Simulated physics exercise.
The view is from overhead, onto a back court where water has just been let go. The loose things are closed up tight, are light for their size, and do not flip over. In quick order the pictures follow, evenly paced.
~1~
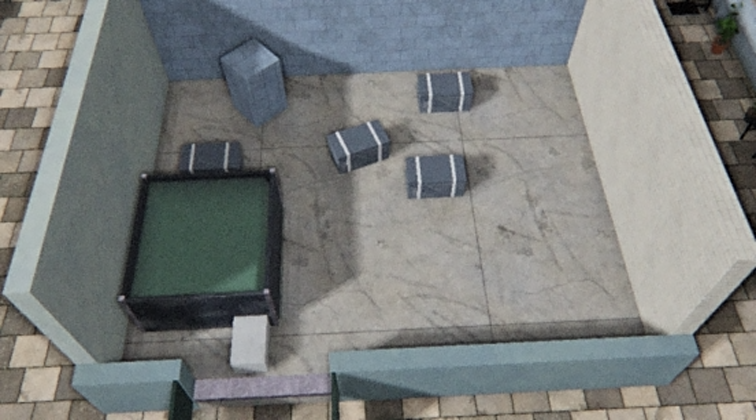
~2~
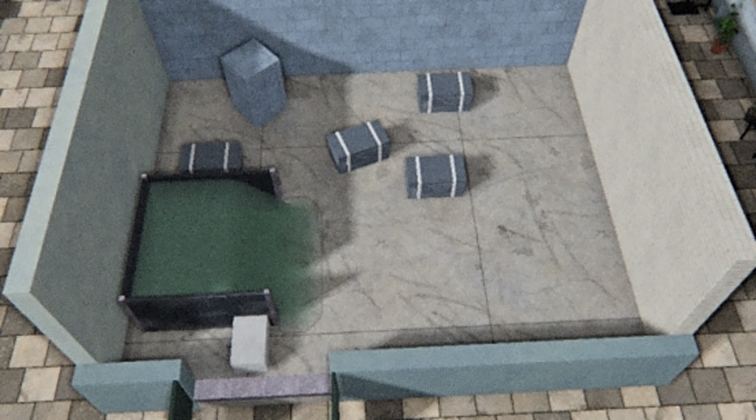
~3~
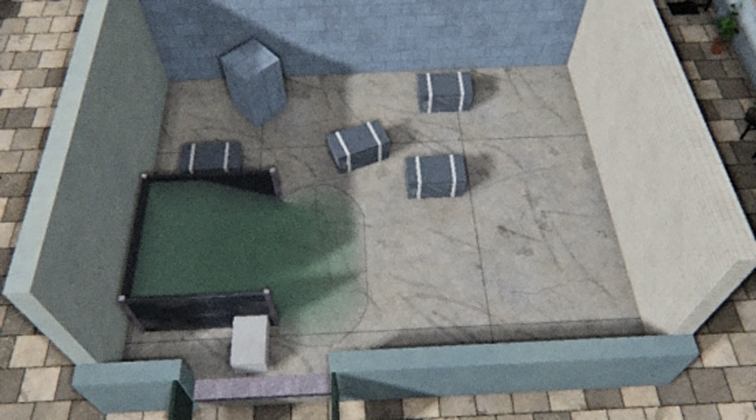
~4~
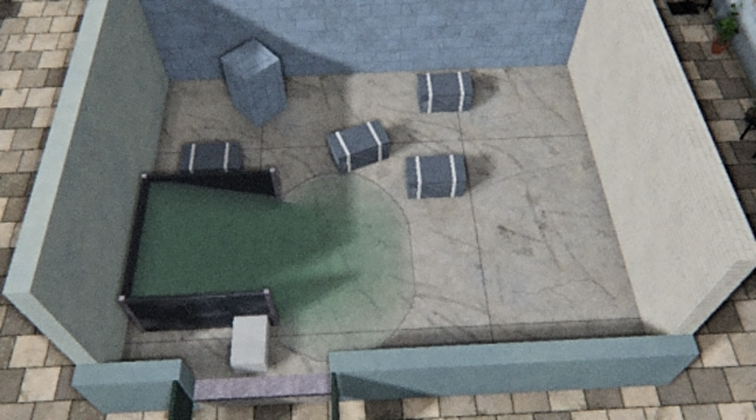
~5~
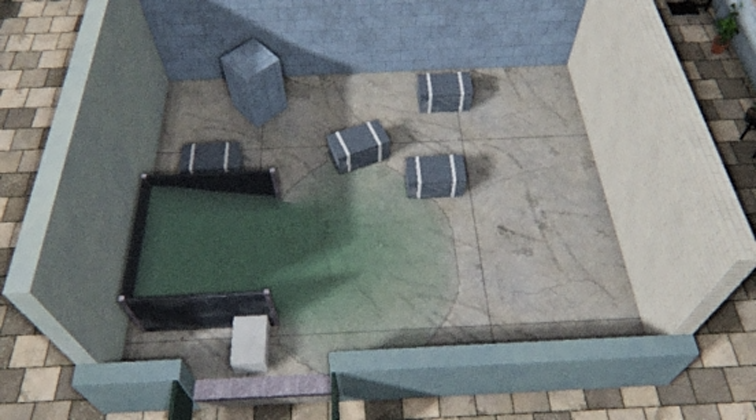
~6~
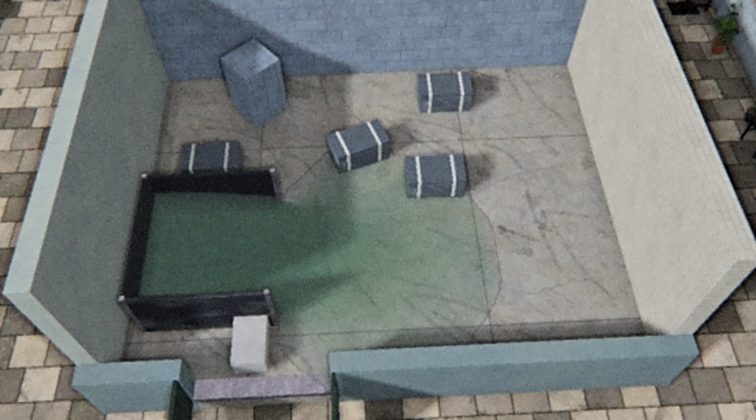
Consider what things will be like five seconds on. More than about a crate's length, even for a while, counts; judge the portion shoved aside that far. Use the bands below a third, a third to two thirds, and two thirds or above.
It falls a third to two thirds.
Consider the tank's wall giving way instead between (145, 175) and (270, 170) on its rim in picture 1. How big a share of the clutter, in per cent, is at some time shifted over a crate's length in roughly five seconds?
It comes to some 80 per cent.
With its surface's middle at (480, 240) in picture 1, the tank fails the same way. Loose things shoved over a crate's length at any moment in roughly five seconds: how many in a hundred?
Around 40 %.
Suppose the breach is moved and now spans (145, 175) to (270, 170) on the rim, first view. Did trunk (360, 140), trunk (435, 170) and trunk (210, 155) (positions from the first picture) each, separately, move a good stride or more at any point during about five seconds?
Results in order: Cleared that distance / cleared that distance / cleared that distance.
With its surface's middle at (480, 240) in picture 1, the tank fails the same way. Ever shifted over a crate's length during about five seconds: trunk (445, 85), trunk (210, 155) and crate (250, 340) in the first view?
Taking them in turn: Got sent well off; kept near its start; got sent well off.
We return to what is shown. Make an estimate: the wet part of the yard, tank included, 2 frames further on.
Roughly 45 %.
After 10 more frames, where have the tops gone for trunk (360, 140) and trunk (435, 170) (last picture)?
Estimated: (372, 102); (557, 109).
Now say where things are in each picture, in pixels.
In the first picture, a trunk at (358, 138) rests on the ground; a trunk at (436, 168), on the bottom; 0 of 5 have shifted.
In the second picture, a trunk at (358, 138) rests on the ground; a trunk at (436, 168) rests on the ground; 0 of 5 have shifted.
In the third picture, a trunk at (358, 138) rests on the ground; a trunk at (436, 168), on the bottom; 0 of 5 have shifted.
In the fourth picture, a trunk at (358, 138) rests on the ground; a trunk at (436, 168), on the bottom; 0 of 5 have shifted.
In the fifth picture, a trunk at (358, 138) rests on the ground; a trunk at (436, 168) rests on the ground; 0 of 5 have shifted.
In the sixth picture, a trunk at (358, 138) rests on the ground; a trunk at (436, 168), on the bottom; 0 of 5 have shifted.
A moment on, 0 of 5 are well off their spots; 0 afloat.
Next, 2 of 5 are well off their spots; 1 afloat.
Later, 2 of 5 are well off their spots; 1 afloat.
In the end, 3 of 5 are well off their spots, and 3 have been at some point; 2 afloat.
